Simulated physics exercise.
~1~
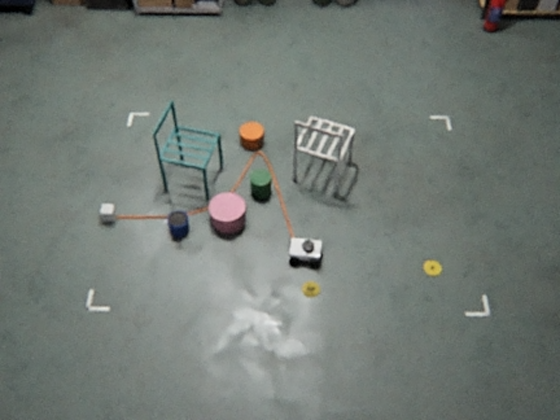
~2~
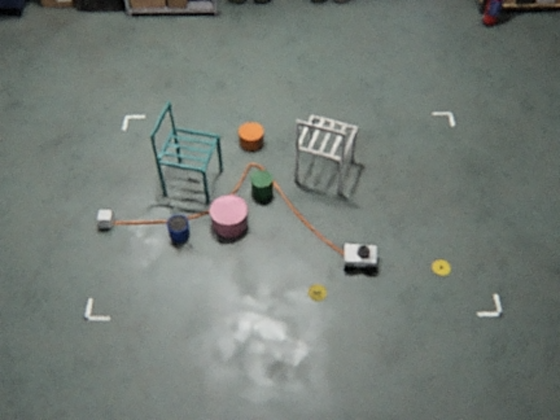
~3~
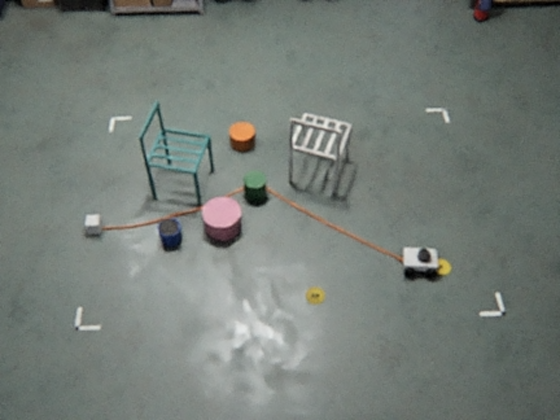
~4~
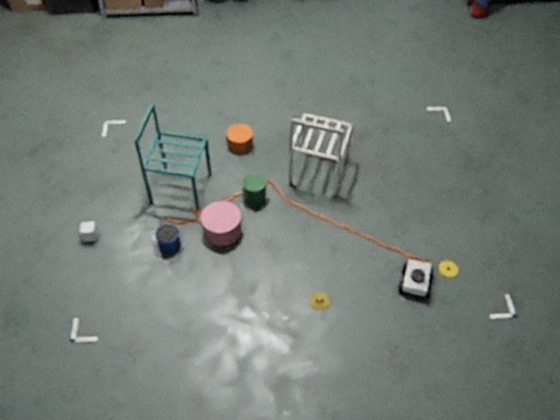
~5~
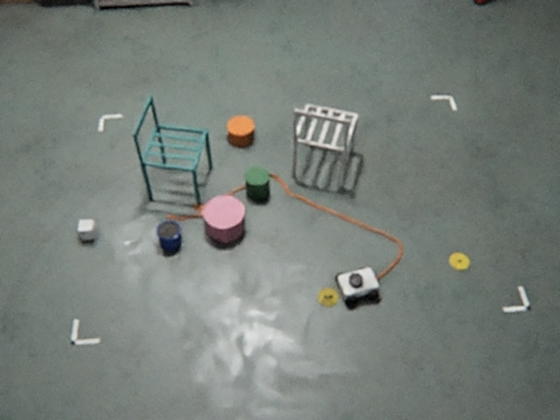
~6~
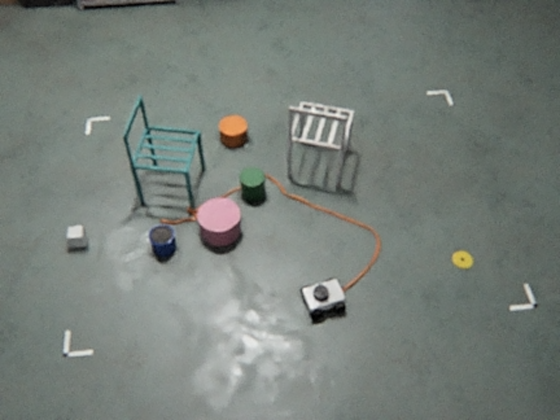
On a grey-green floor, a small white cart tows an orange cord right, pulling it off a white block, then turns back left.
